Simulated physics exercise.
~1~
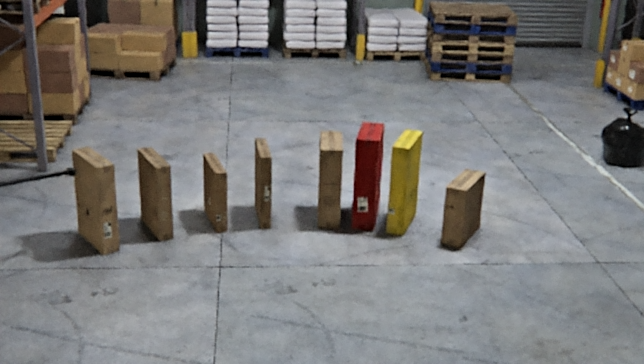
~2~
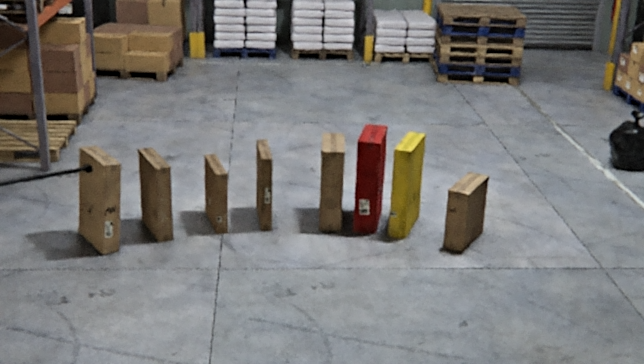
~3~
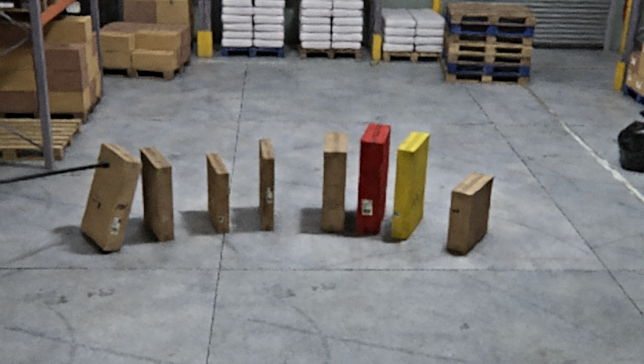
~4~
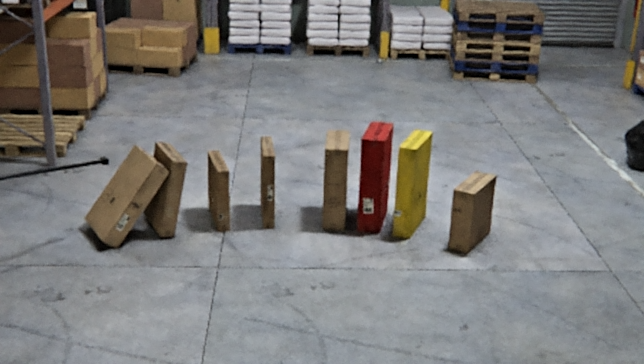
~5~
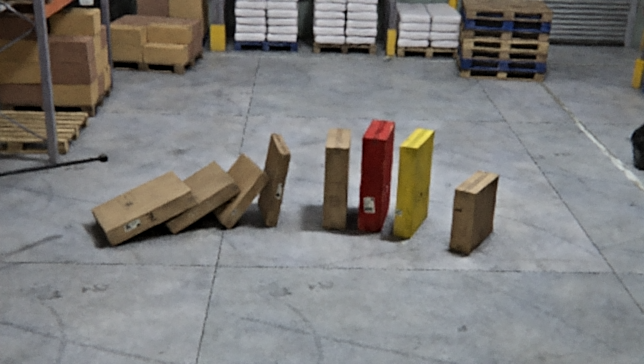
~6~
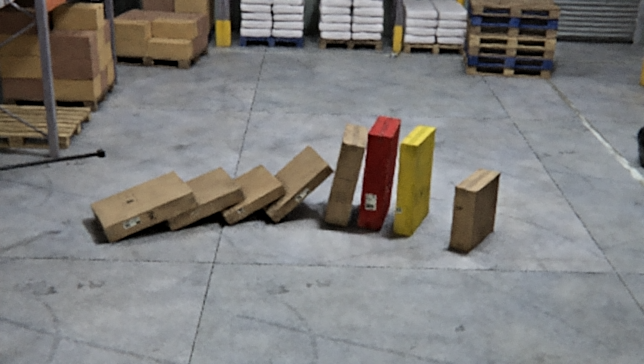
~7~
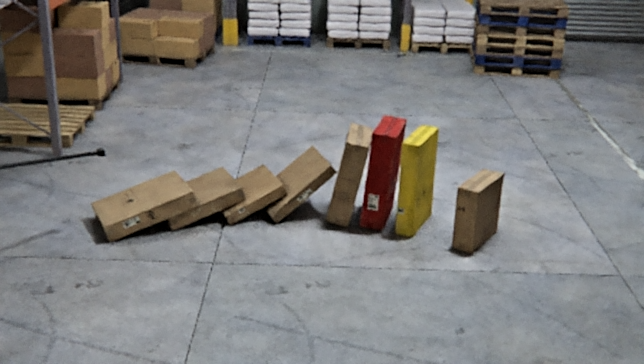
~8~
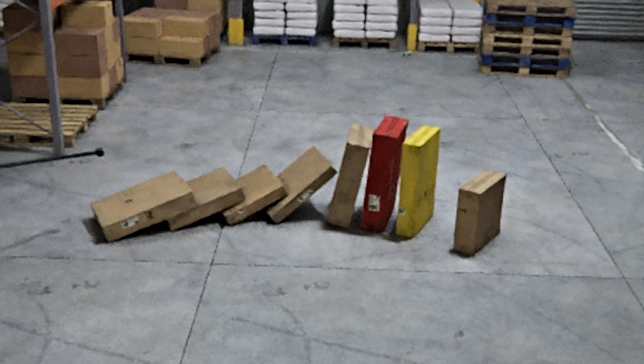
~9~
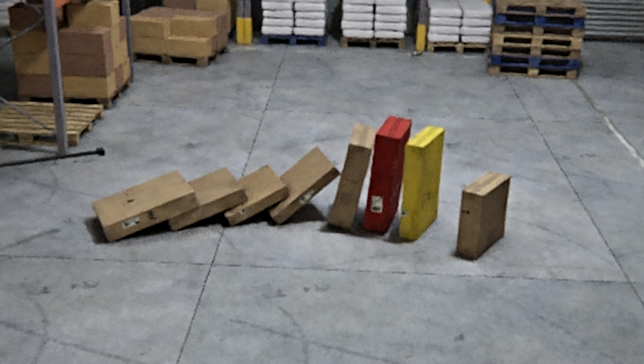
To begin with, eight tall cartons stand on edge in a gently curving row on a warehouse floor, one red and one yellow among the plain brown ones. A dark pole reaching in from the left tips the leftmost carton to the right, into its neighbour. That one topples in turn, and the next two follow, until four brown cartons lie slumped against one another. The fourth knocks the fifth, which only leans against the red carton, tilting it slightly. There the run stops, with the red, the yellow and the last brown carton still standing.
